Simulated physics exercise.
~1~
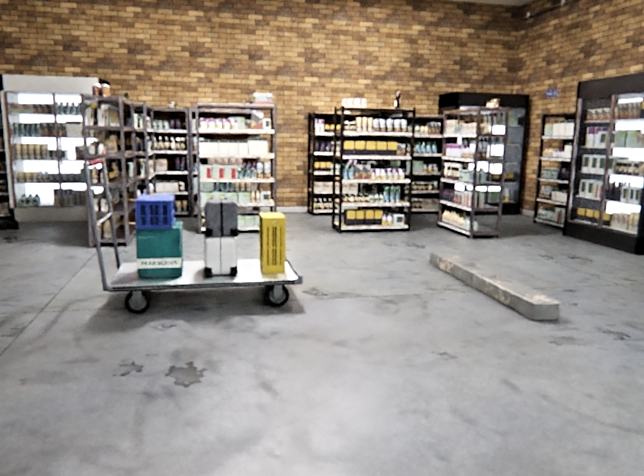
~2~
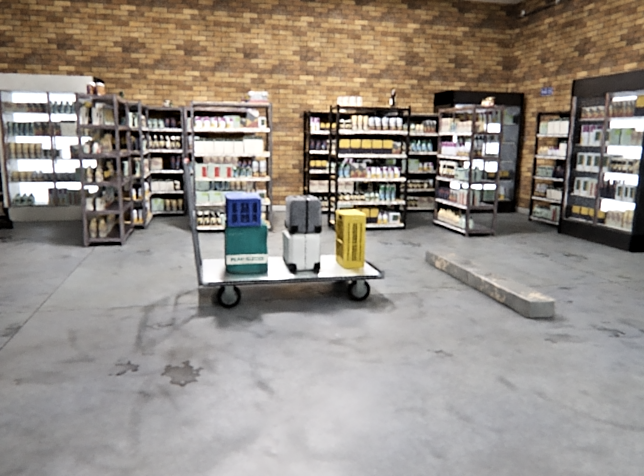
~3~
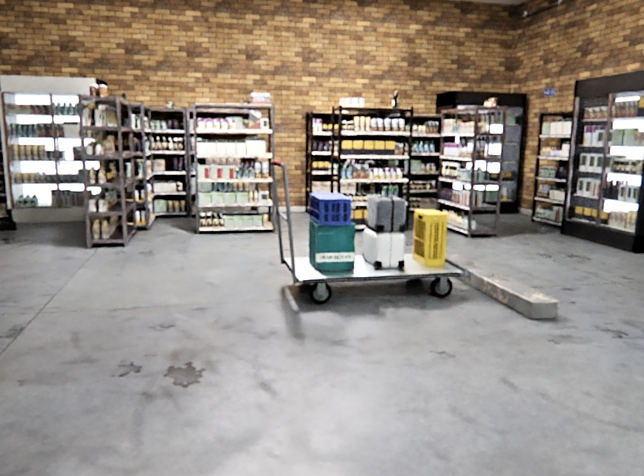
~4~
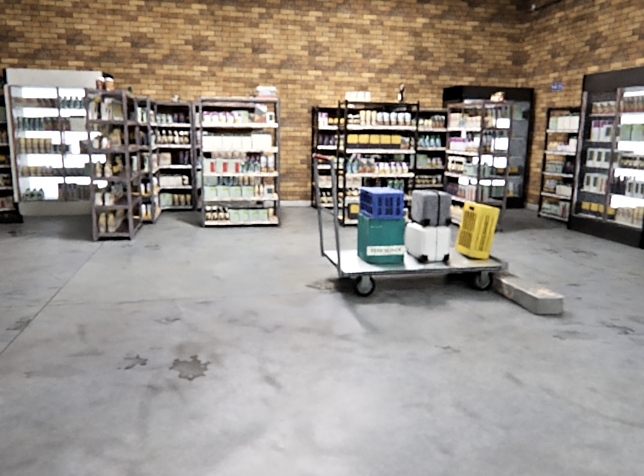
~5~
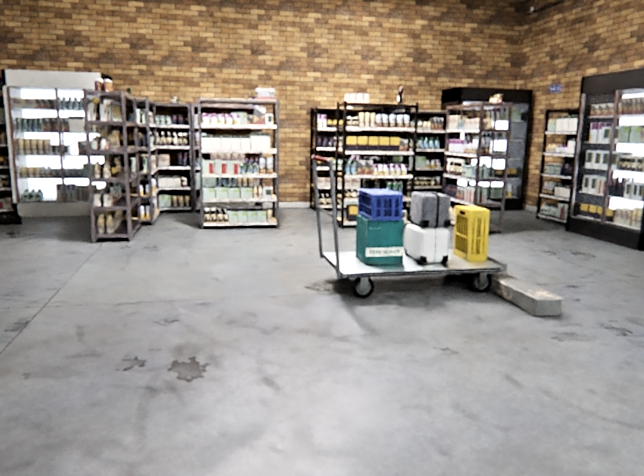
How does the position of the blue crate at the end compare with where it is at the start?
At the start the blue crate is in the left part of the view, well away from the kerb. By the end it is much farther right, just right of the middle of the view, still on top of the teal carton.
